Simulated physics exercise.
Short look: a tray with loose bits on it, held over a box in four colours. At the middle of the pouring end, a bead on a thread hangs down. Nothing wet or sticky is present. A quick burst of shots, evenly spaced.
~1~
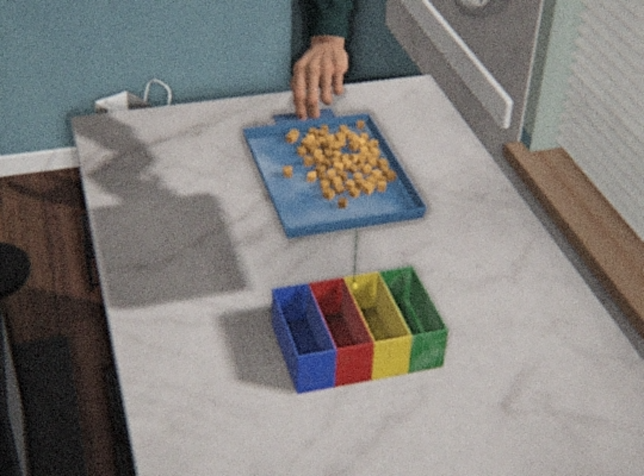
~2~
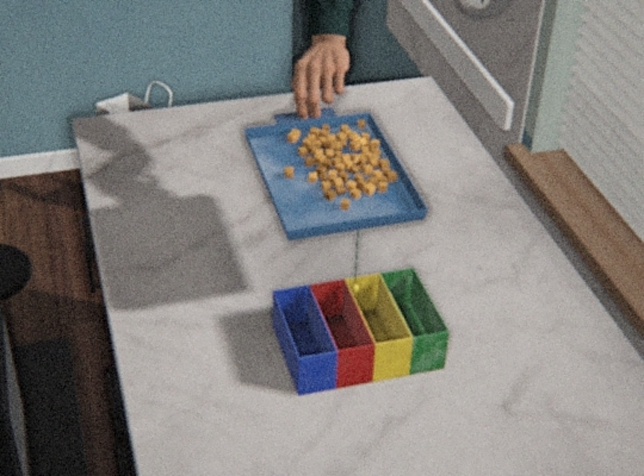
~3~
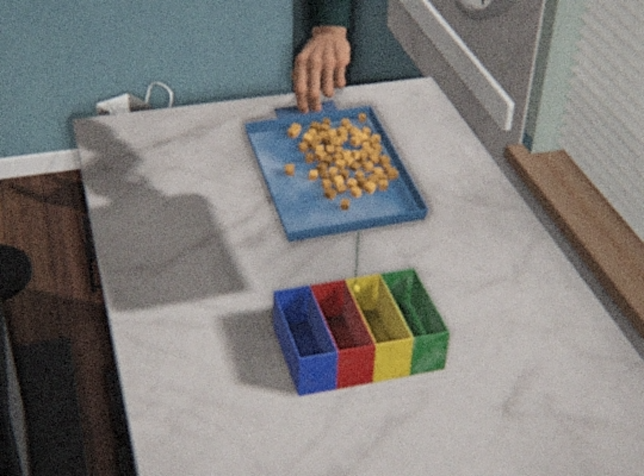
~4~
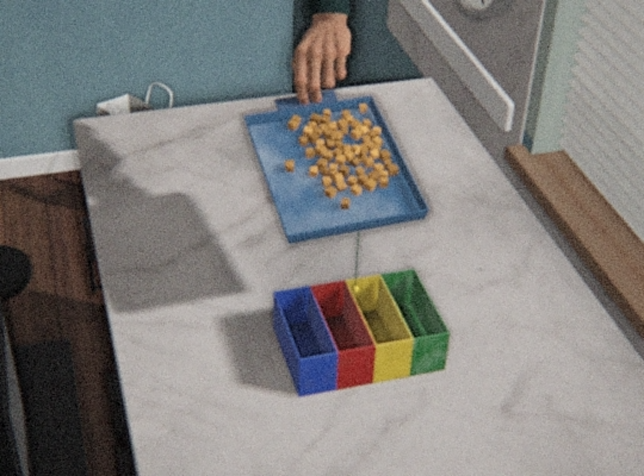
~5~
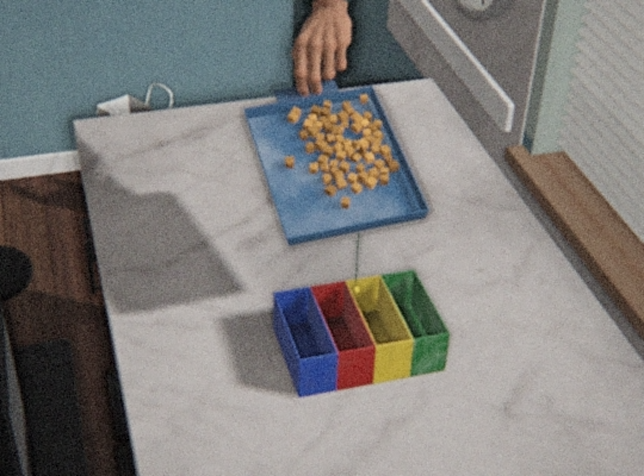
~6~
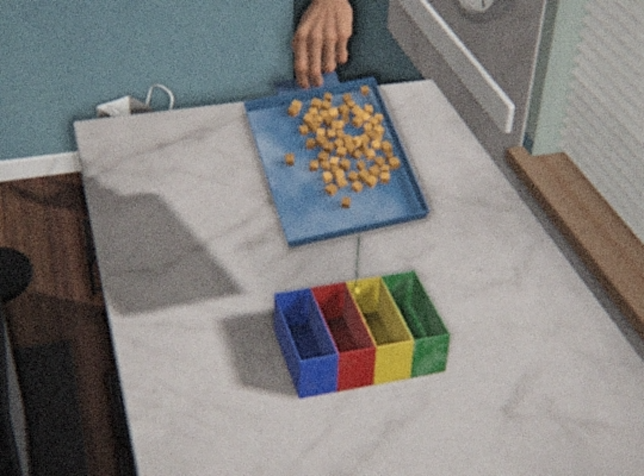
A pale marbled counter against a blue-green wall is seen from above at an angle, with dark wooden floor to the left. A hand at the far edge holds the handle of a blue tray scattered with small golden-brown cubes, beyond an open box with blue, red, yellow and green compartments. The hand slowly raises the tray's far end, its near edge dipping very slightly at the left, while the camera stays essentially still.
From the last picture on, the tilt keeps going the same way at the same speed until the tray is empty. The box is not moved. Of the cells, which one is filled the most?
The blue cell is filled the most.
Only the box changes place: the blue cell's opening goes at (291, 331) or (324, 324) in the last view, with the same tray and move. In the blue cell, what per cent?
Trial 1 30%, trial 2 40%.
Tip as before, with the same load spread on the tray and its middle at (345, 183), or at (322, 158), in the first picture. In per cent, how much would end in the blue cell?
First case: Around 40 %; second case: Around 40 %.
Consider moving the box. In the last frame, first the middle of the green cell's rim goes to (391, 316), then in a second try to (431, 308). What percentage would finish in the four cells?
Close to 90 in a hundred, followed by close to 70 in a hundred.
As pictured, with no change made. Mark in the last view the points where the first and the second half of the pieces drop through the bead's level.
For the early half I get (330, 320), and for the late half (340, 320).
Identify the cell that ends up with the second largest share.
The red one.
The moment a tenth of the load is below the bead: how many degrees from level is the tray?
Angle: Close to 100°.
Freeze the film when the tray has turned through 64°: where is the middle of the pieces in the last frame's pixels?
Look around (338, 211) in the last picture.
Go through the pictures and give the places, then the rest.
The first frame shows corners of the pouring end (288, 227) and (424, 207), level; middle of the load (344, 159), croutons; bead on its thread (354, 286); blue cell (317, 368); red cell (354, 361); yellow cell (392, 355); green cell (428, 348).
The second frame shows corners of the pouring end (289, 229) and (425, 208), level; middle of the load (345, 159).
The third frame shows corners of the pouring end (289, 231) and (426, 208), tipped barely, lowest at the left corner; middle of the load (346, 155).
The fourth frame shows corners of the pouring end (289, 234) and (426, 208), tipped a little, lowest at the left corner; middle of the load (346, 150).
The fifth frame shows corners of the pouring end (289, 236) and (426, 209), tipped a little, lowest at the left corner; middle of the load (347, 144).
The sixth frame shows corners of the pouring end (289, 239) and (427, 210), tipped clearly, lowest at the left corner; middle of the load (348, 140); blue cell (319, 373); red cell (356, 366); yellow cell (394, 359); green cell (430, 353).
Just after the last frame, tray tipped steeply; almost all on the tray; just a few falling or outside the box.
A moment on, tray tipped past a quarter turn; the larger part on the tray; about a tenth in the blue cell; just a few in the red cell; just a few in the yellow cell; just a few falling or outside the box.
Further on, tray tipped past a quarter turn; roughly half in the blue cell; roughly a quarter in the red cell; about a tenth in the yellow cell; roughly a quarter falling or outside the box.
When it is over, tray tipped past a quarter turn; roughly half in the blue cell; roughly a quarter in the red cell; about a tenth in the yellow cell; not one in the green cell; roughly a quarter outside the box.
